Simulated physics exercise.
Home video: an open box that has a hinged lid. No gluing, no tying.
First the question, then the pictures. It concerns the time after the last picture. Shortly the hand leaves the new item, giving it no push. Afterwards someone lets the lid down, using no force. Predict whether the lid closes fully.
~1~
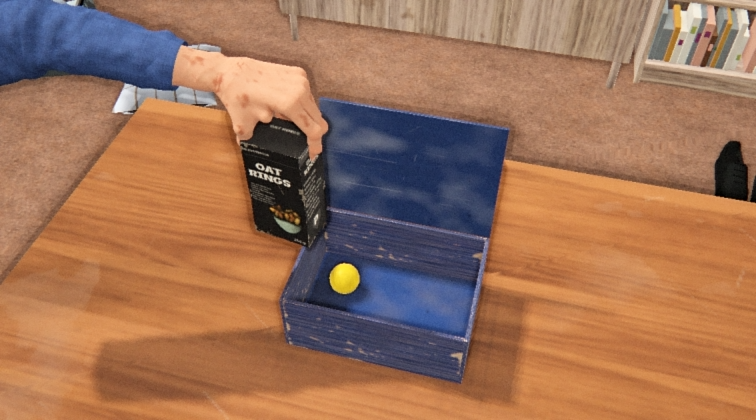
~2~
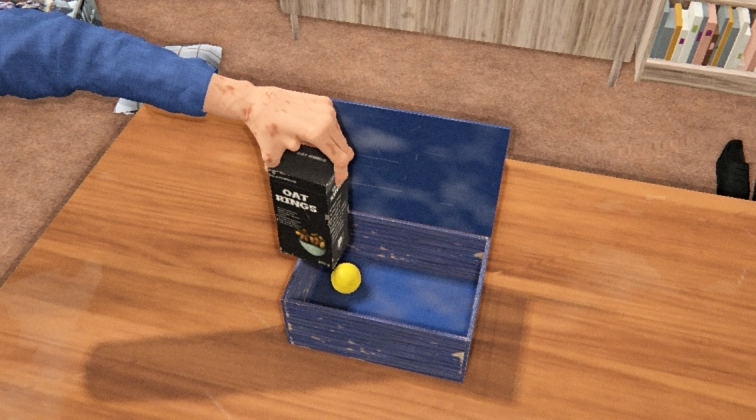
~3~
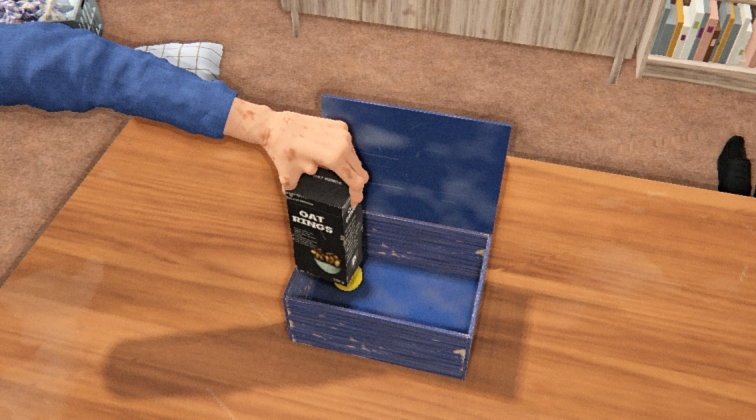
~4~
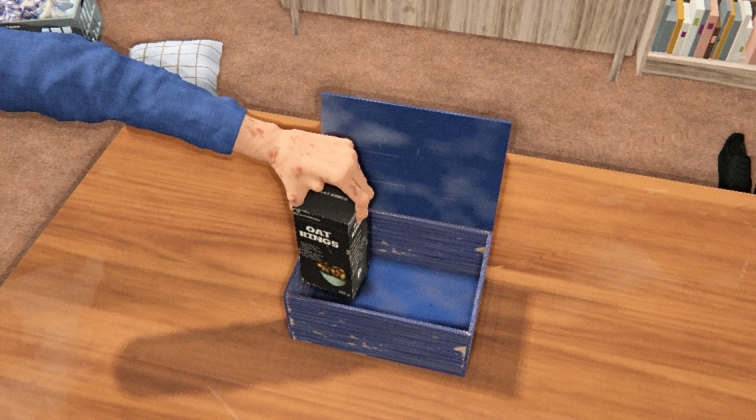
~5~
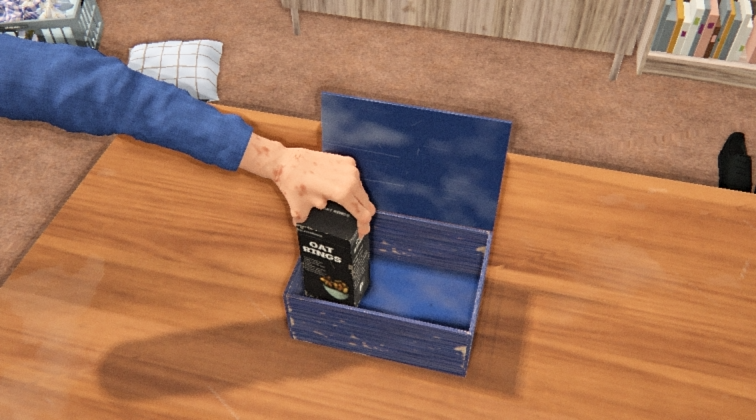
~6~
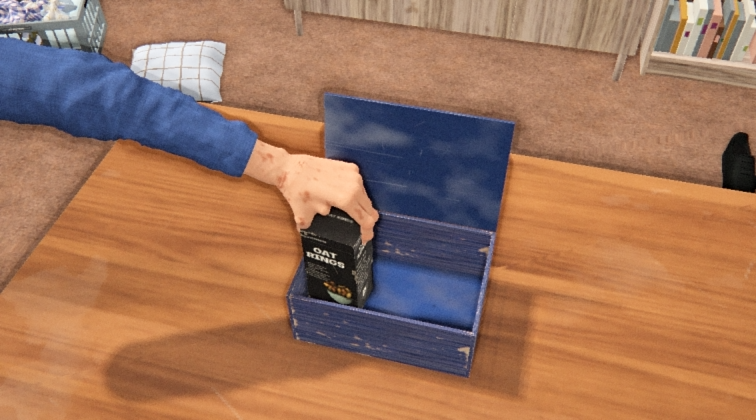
The lid stays above the rim.
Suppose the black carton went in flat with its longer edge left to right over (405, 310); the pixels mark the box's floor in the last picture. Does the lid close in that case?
In that case, no gap is left.
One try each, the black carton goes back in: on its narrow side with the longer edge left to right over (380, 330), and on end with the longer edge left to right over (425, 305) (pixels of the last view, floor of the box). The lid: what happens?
Result of try one: No gap; result of try two: A gap remains.
Then, 0.70 s past the last view, black carton displaced about its own width near (341, 282).
Then, 1.40 s past the last view, lid 71° above the rim; black carton displaced about its own width near (341, 282).
Then, 1.70 s past the last view, lid 42° above the rim; black carton displaced about its own width near (341, 282).
Then, 3.00 s past the last view, lid 31° above the rim; black carton displaced about its own width near (341, 282).
Finally, lid 31° above the rim; moved from the start, black carton; yellow lemon still in place. Final places as the last picture's camera would see them, black carton near (341, 282).
